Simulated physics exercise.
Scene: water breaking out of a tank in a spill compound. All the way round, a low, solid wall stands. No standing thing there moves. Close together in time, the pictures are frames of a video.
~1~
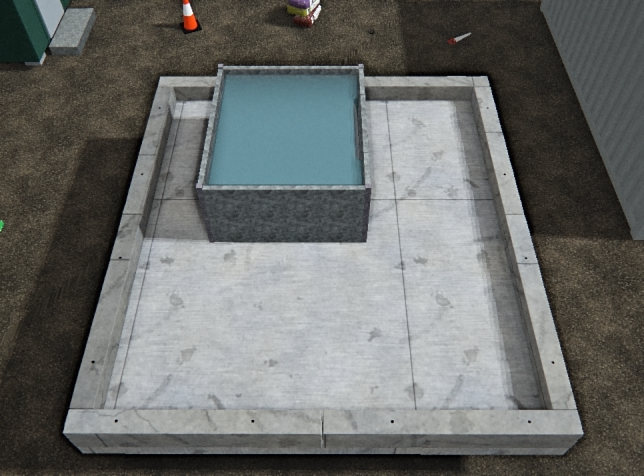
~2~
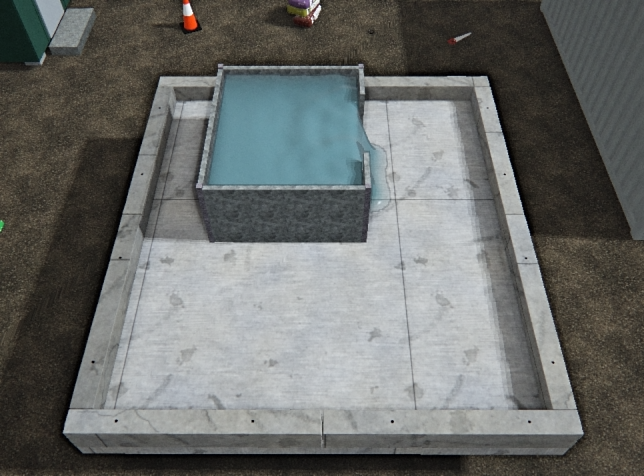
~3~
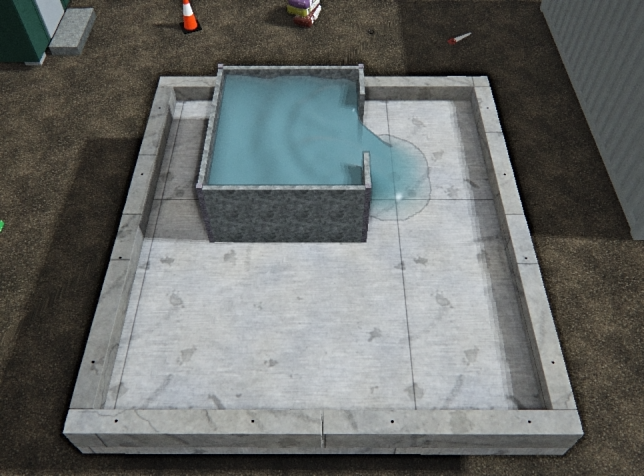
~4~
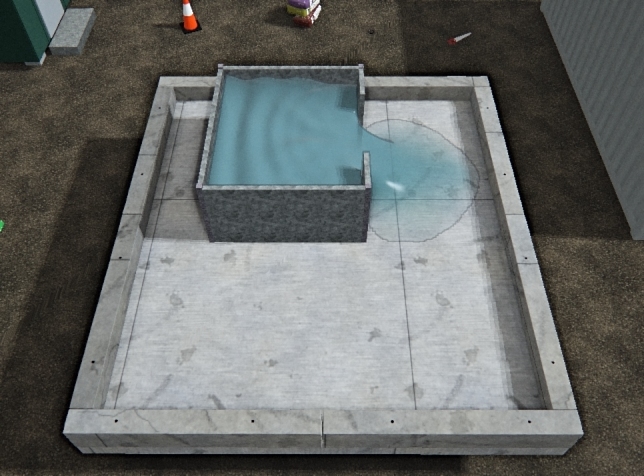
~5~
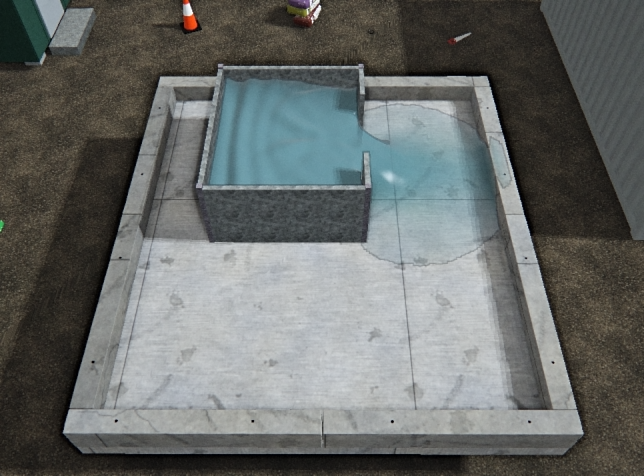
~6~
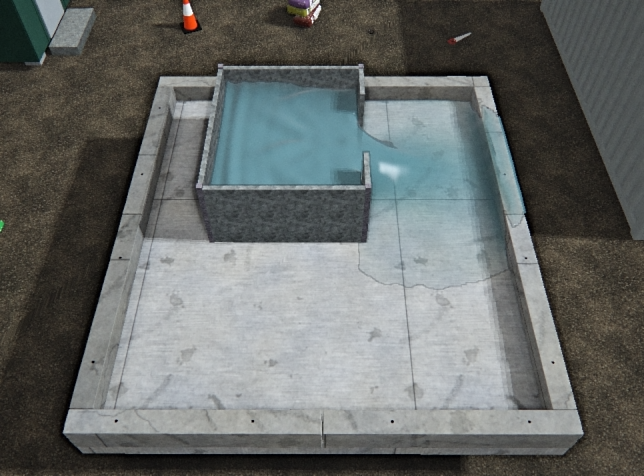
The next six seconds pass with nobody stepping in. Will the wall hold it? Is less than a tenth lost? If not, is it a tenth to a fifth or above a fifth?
No, a tenth to a fifth.
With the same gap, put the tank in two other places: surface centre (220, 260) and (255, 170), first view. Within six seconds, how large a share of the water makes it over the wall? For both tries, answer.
Near 12 percent, then near 12 percent.
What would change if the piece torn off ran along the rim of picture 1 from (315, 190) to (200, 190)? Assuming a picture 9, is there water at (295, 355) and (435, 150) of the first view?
Taking them as listed, I'd say drenched and unwetted.
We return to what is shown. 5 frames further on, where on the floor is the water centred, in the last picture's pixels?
That puts it at around (346, 178).
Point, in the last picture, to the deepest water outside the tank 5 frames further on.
That spot is close to (487, 179).
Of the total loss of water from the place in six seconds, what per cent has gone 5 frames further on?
About 20 per cent.
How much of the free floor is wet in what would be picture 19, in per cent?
My guess is around 50 in a hundred.
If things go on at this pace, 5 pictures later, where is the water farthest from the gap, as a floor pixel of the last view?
Best guess: Near (542, 419).
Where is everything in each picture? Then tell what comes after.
Still water in the tank at (288, 127), in the first picture.
The front is at (371, 147), out from the gap at (359, 161), in the second picture.
The front is at (416, 153), out from the gap at (359, 162), in the third picture.
Water pours out at (359, 163) and has run to (472, 172), in the fourth picture.
Water pours out at (359, 162) and has run to (477, 135), in the fifth picture.
The front is at (470, 105), out from the gap at (359, 161), in the sixth picture.
A moment on, water covers 30 % of the floor; the low wall has let 1 % over.
Next, water covers 35 % of the floor; the low wall has let 3 % over.
Then, water covers 45 % of the floor; the low wall has let 12 % over.
Later, water covers 70 % of the floor; the low wall has let 15 % over.
In the end, water covers 80 % of the floor; the low wall has let 15 % over.
